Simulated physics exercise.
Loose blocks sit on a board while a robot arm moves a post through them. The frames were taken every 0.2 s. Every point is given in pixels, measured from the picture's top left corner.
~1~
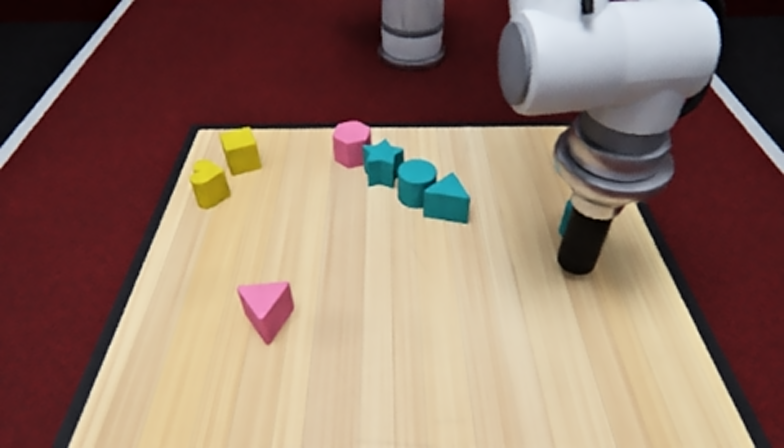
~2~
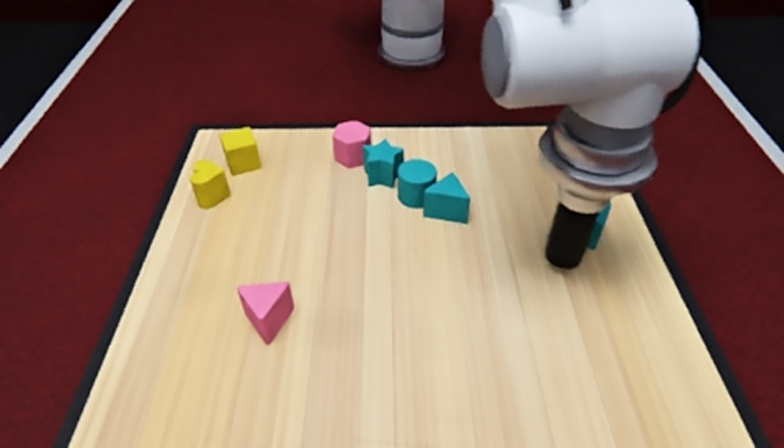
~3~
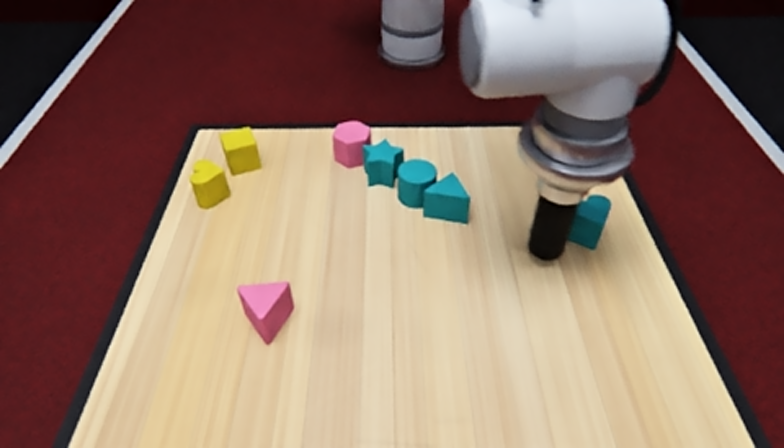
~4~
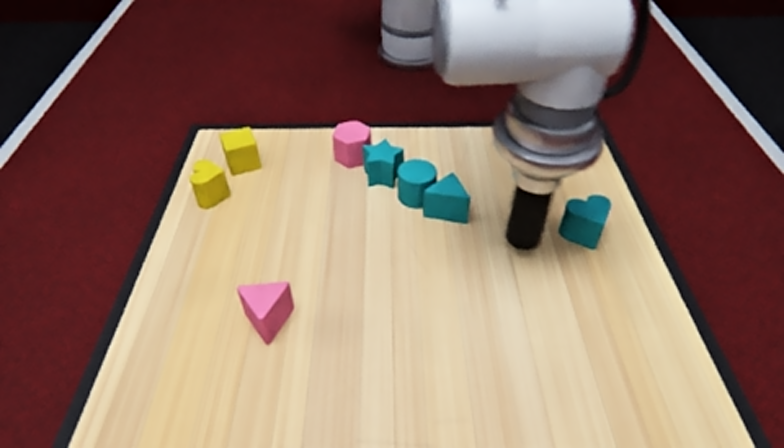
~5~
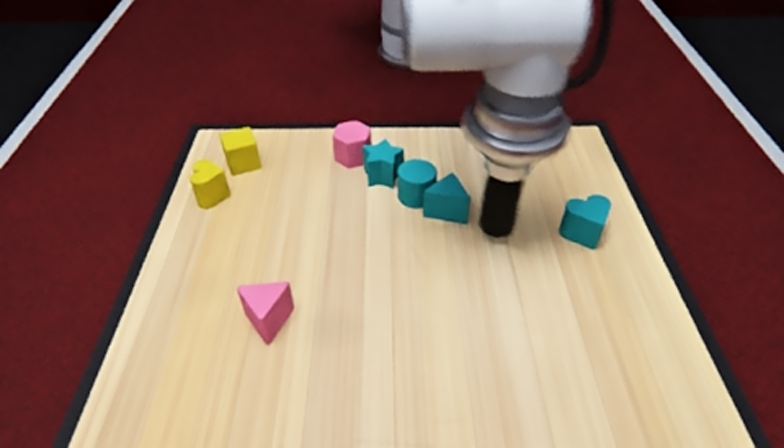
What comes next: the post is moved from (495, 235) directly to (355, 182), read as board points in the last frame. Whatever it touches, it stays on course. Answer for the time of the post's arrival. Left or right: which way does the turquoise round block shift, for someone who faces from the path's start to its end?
It moves right.
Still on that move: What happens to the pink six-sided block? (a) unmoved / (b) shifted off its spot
Option b.
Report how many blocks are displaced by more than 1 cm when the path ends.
Total: Three-plus.
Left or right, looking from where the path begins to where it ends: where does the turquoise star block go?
Shifts right.
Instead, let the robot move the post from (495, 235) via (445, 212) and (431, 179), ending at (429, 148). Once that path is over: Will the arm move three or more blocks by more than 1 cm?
Yes, that is how it ends up.
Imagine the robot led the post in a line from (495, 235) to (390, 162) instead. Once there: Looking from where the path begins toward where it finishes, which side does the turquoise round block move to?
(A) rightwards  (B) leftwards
That would be B.
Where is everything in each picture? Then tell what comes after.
The first picture shows tip of the post (576, 262), middles of tops, pink six-sided block (352, 131), turquoise star block (383, 151), turquoise round block (418, 170), turquoise triangular block (449, 186).
The second picture shows post (563, 256), nothing pushed.
The third picture shows post (545, 248), nothing pushed.
The fourth picture shows post (523, 238), nothing pushed.
The fifth picture shows post (496, 226), pink six-sided block (352, 131), turquoise star block (383, 151), turquoise round block (418, 170), turquoise triangular block (449, 186).
The first path, step by step. One third of the way, post (445, 208); pink six-sided block (345, 126); turquoise star block (365, 144), turned 15° clockwise; turquoise round block (392, 156); turquoise triangular block (414, 172).
Two thirds of the way, post (397, 190); pink six-sided block (323, 110), turned 25° clockwise; turquoise star block (334, 127); turquoise round block (363, 134); turquoise triangular block (377, 152), turned 35° clockwise.
At the end, post (355, 173); pink six-sided block (318, 107), turned 20° clockwise; turquoise star block (332, 123); turquoise round block (363, 129); turquoise triangular block (339, 142), turned 75° clockwise.
